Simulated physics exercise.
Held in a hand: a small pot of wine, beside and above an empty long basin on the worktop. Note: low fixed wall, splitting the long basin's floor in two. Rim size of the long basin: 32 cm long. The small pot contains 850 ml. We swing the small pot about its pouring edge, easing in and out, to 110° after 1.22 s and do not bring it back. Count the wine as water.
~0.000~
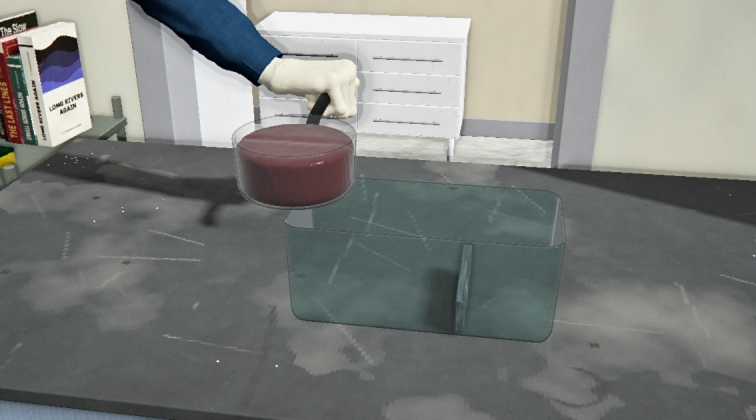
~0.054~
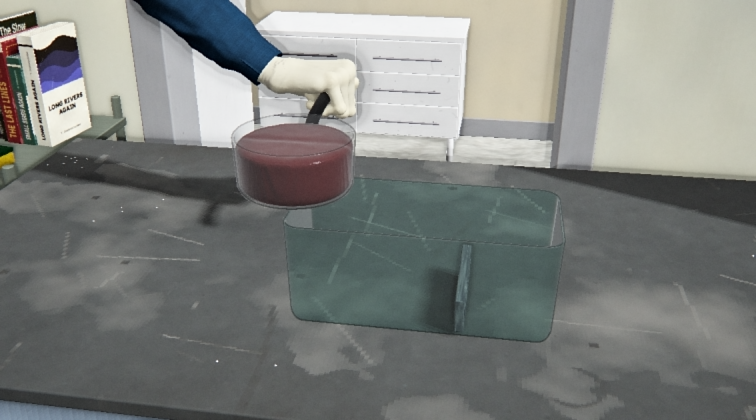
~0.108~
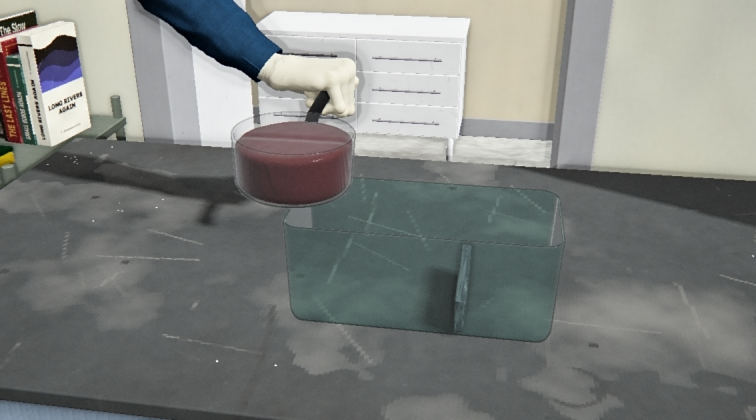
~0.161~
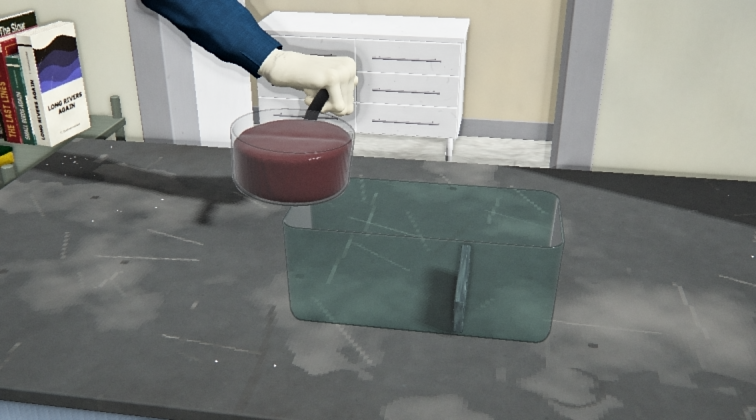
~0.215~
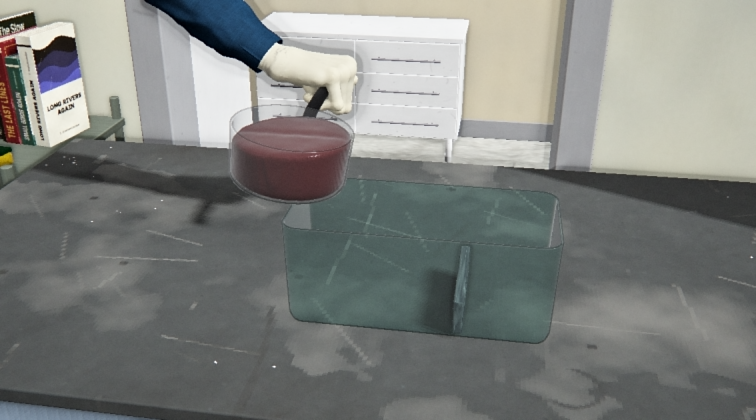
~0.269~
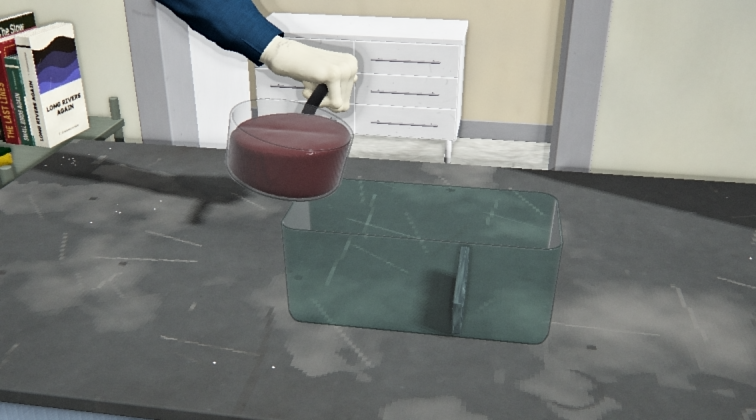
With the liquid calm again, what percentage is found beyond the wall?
Beyond the wall there is roughly 10 percent.
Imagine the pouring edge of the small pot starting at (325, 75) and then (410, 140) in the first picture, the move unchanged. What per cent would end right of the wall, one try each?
I'd expect close to 5 per cent and then close to 75 per cent.
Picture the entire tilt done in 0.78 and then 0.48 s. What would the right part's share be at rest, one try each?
I'd say 25 percent on the first go, 15 percent on the next.
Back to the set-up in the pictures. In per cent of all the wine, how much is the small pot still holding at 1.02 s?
Roughly 6 per cent.
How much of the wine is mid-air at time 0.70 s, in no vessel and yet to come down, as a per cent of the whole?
Near 32 in a hundred.
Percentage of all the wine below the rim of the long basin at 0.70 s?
About 18 per cent.
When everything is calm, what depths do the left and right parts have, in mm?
Left 26 mm, right 6 mm.
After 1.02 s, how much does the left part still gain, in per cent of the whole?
That is roughly 12 in a hundred of the whole.
By 0.70 s the tilt is 68° and 49 per cent is still to pour, 18 is left of the wall and 0 right of it.
By 1.02 s the tilt is 103° and 6 per cent is still to pour, 78 is left of the wall and 7 right of it.
By 1.36 s the tilt is 110° and 0 per cent is still to pour, 91 is left of the wall and 8 right of it.
By 1.72 s the tilt is 110° and 0 per cent is still to pour, 90 is left of the wall and 10 right of it.
At rest 90 per cent lies left of the wall, 10 right of it and 1 outside.
